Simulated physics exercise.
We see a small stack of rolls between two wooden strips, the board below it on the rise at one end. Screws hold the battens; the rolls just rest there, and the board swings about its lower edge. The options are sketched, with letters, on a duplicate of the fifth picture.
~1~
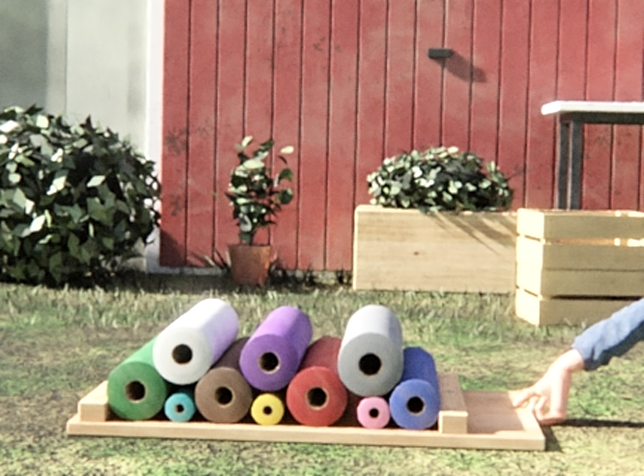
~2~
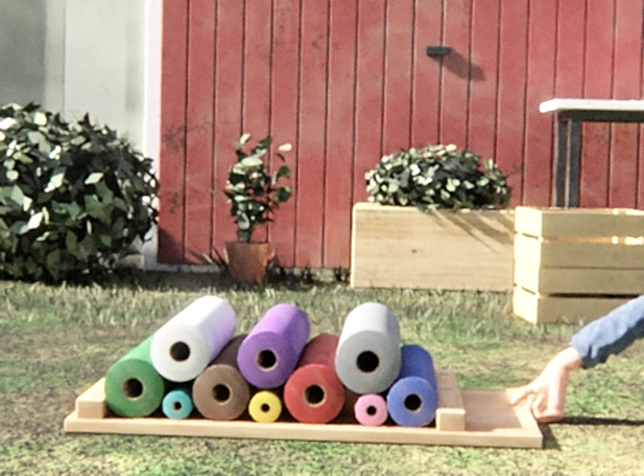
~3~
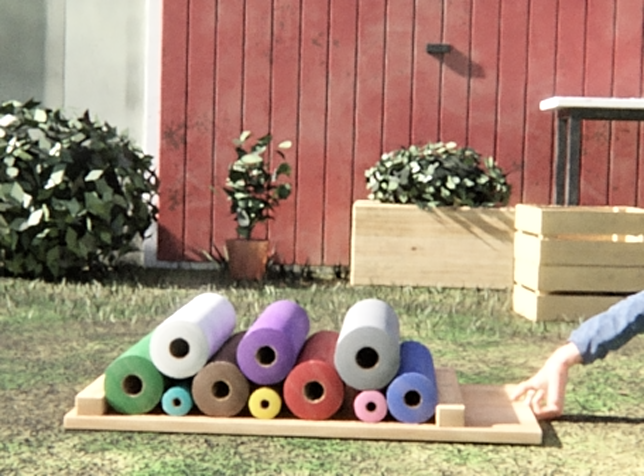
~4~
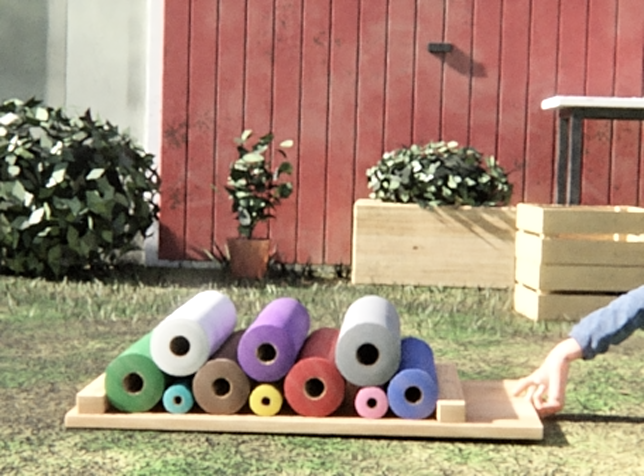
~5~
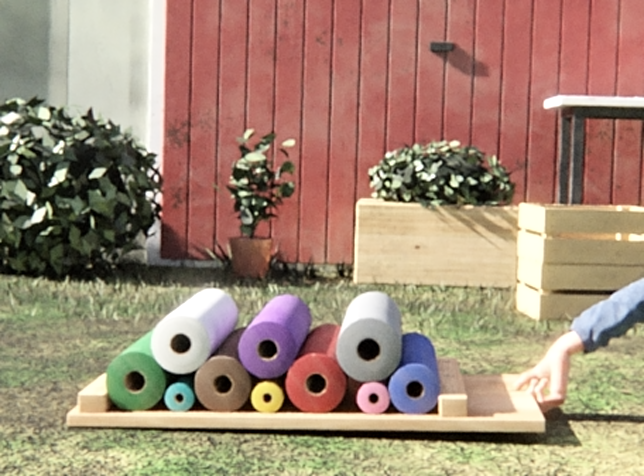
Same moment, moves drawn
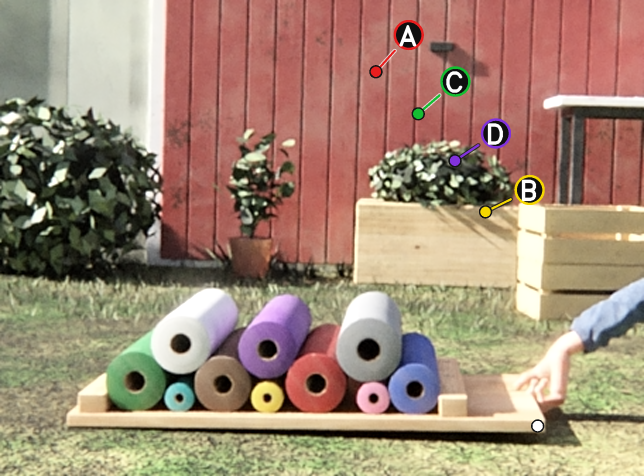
Wooden board of stacked coloured rolls shifting very slightly on grass, a hand gripping its right end before a red wall.
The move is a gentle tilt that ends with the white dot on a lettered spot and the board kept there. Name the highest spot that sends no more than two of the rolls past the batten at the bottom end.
Lift it to C and no more.
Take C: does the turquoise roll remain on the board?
Yes, with C.
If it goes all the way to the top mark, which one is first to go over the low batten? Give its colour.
It is the white one.
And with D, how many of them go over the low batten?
With D, none.
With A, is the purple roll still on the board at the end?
The purple roll: No.
On the marked copy, A at (376, 72); B at (486, 212); C at (418, 114); D at (455, 161); the white dot at (538, 426).
With C. Early on, board at 22°.
Further on, board at 42°.
At the end, board at 43°, none over the low batten.
As for the rest, A five over the low batten; B none over the low batten; D none over the low batten.
